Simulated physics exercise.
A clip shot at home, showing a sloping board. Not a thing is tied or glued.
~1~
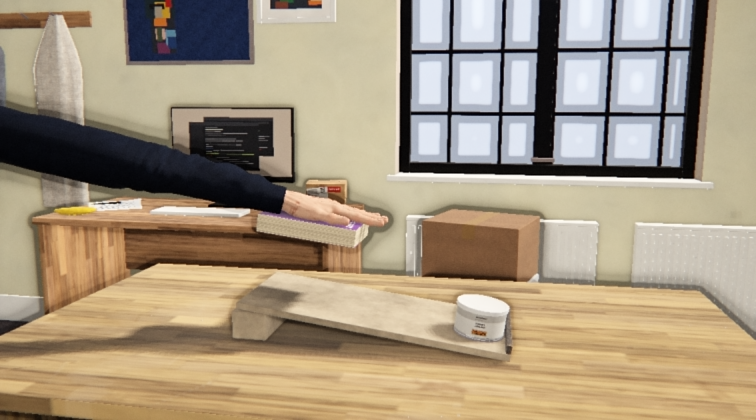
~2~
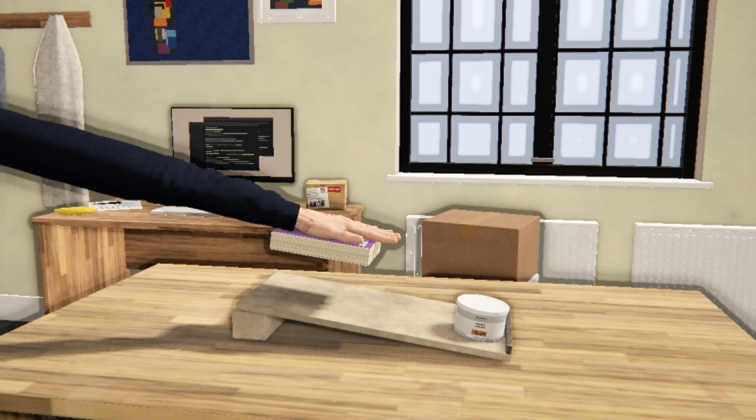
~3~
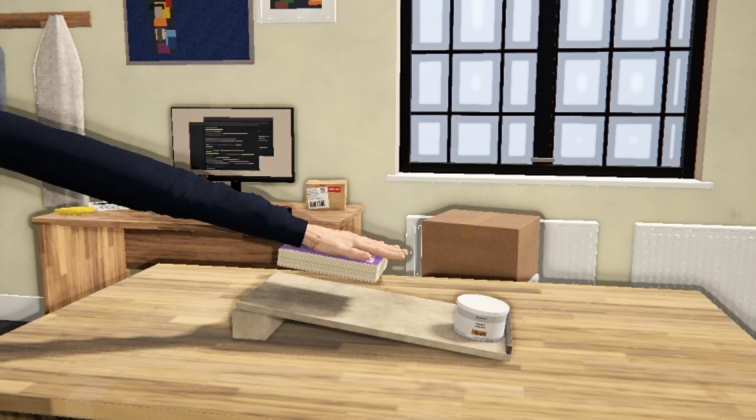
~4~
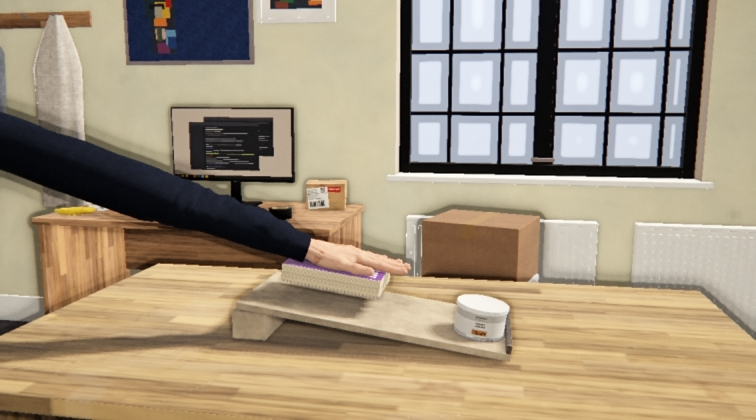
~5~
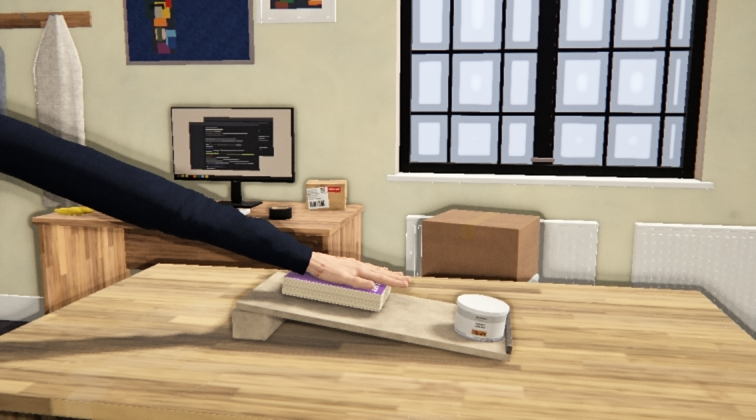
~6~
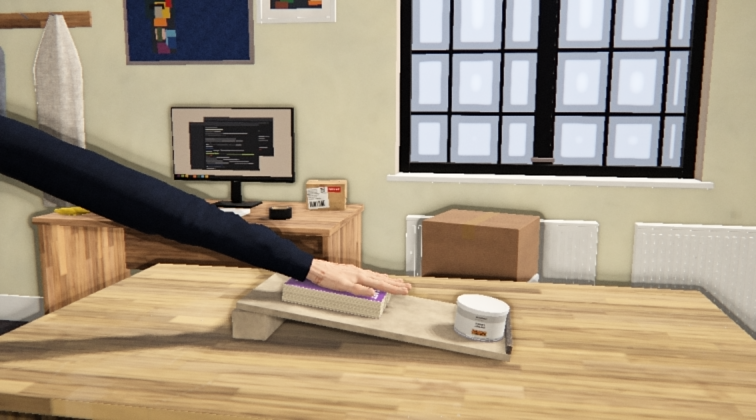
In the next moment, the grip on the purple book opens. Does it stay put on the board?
Yes. Holds still.
Then, 0.20 s after the last picture, nothing has stirred.
Then, 0.40 s after the last picture, purple book resting near (339, 292).
At rest, both in place. Seen from the same camera at the end, purple book near (339, 292). The purple book remains at rest.
